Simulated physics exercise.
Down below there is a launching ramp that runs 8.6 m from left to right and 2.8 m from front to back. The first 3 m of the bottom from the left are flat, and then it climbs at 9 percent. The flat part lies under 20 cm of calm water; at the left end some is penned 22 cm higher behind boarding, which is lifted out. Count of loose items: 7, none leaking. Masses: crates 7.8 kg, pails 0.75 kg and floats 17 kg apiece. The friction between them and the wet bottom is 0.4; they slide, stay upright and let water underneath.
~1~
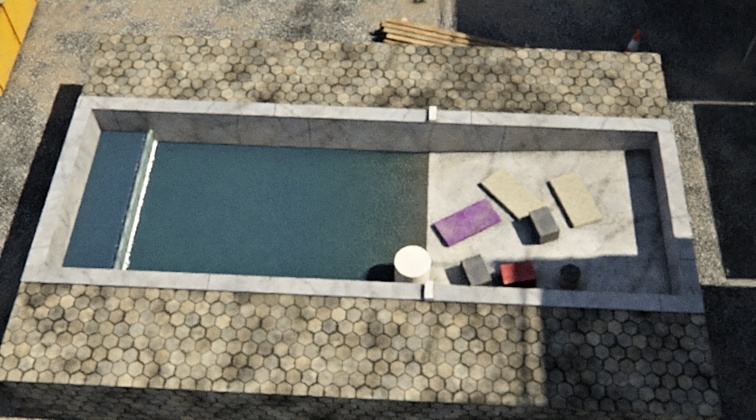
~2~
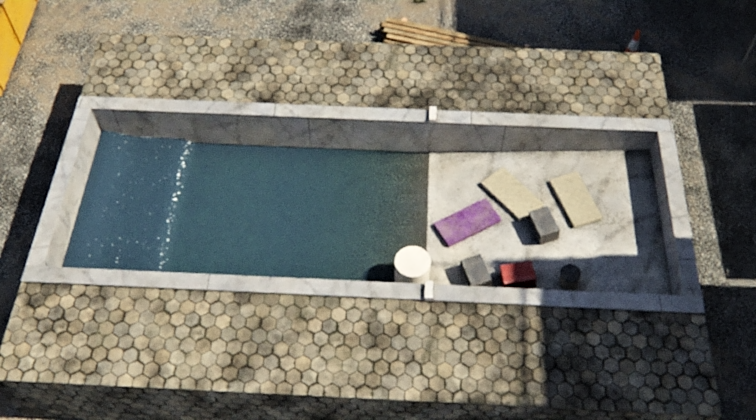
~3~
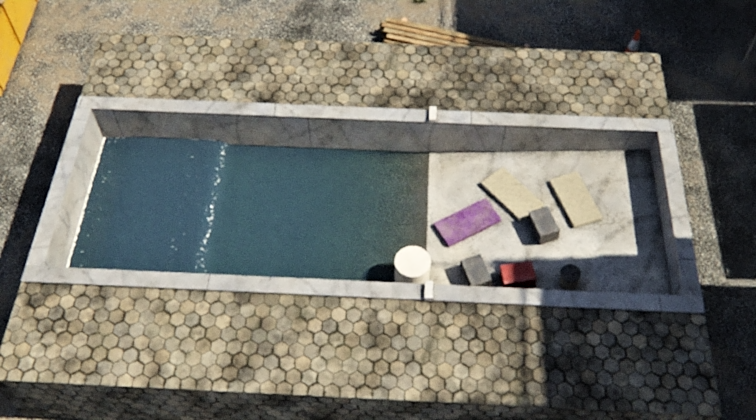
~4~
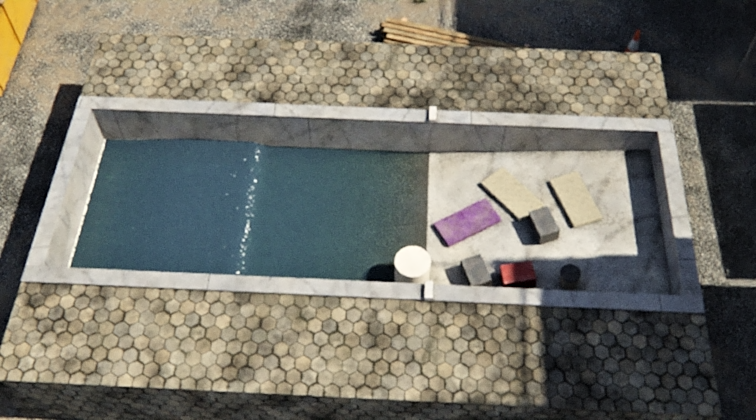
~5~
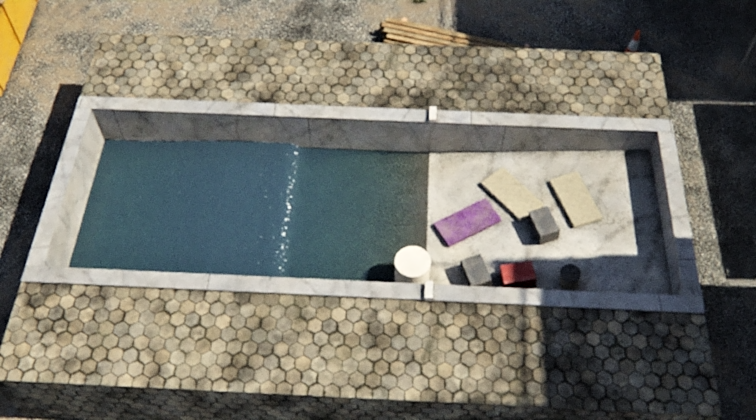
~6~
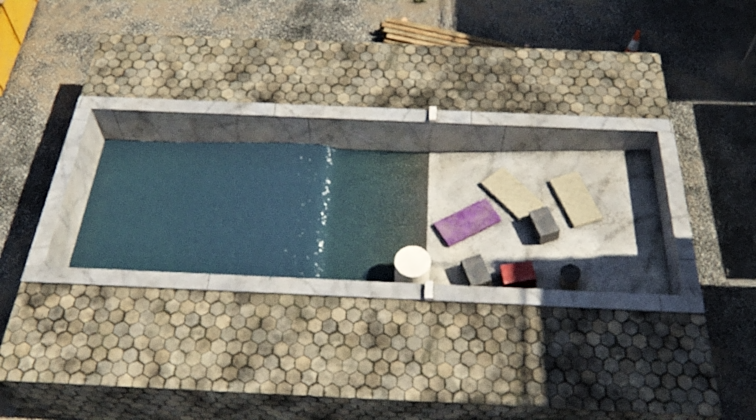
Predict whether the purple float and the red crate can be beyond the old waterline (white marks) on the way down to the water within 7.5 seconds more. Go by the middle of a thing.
My prediction: The purple float has moved beyond the marks; the red crate hasn't reached beyond the marks.
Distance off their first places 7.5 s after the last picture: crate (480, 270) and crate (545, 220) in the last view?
10 cm and 0 cm respectively.
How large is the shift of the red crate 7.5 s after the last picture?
About 0 cm.
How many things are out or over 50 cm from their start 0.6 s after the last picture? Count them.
0 in all.
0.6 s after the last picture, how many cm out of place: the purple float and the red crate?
I'd say about 0 and 0 centimetres.
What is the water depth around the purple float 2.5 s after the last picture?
Depth: About 5 cm.
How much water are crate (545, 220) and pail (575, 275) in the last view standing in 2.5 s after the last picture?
Roughly 2 and 0 cm.
Then, 0.6 s after the last picture the purple float is near (468, 221), 0.0 m from its start, aground; the red crate is near (520, 272), 0.0 m from its start, aground; 0 of 7 are over the mark; 0 afloat.
Then, 2.5 s after the last picture the purple float is near (473, 233), 0.2 m from its start, afloat; the red crate is near (520, 272), 0.0 m from its start, aground; 0 of 7 are over the mark; 1 afloat.
Then, 4.8 s after the last picture the purple float is near (388, 229), 1.2 m from its start, afloat; the red crate is near (520, 272), 0.0 m from its start, aground; 1 of 7 are over the mark; 1 afloat.
Then, 7.5 s after the last picture the purple float is near (344, 211), 1.9 m from its start, afloat; the red crate is near (520, 272), 0.0 m from its start, aground; 1 of 7 are over the mark; 1 afloat.
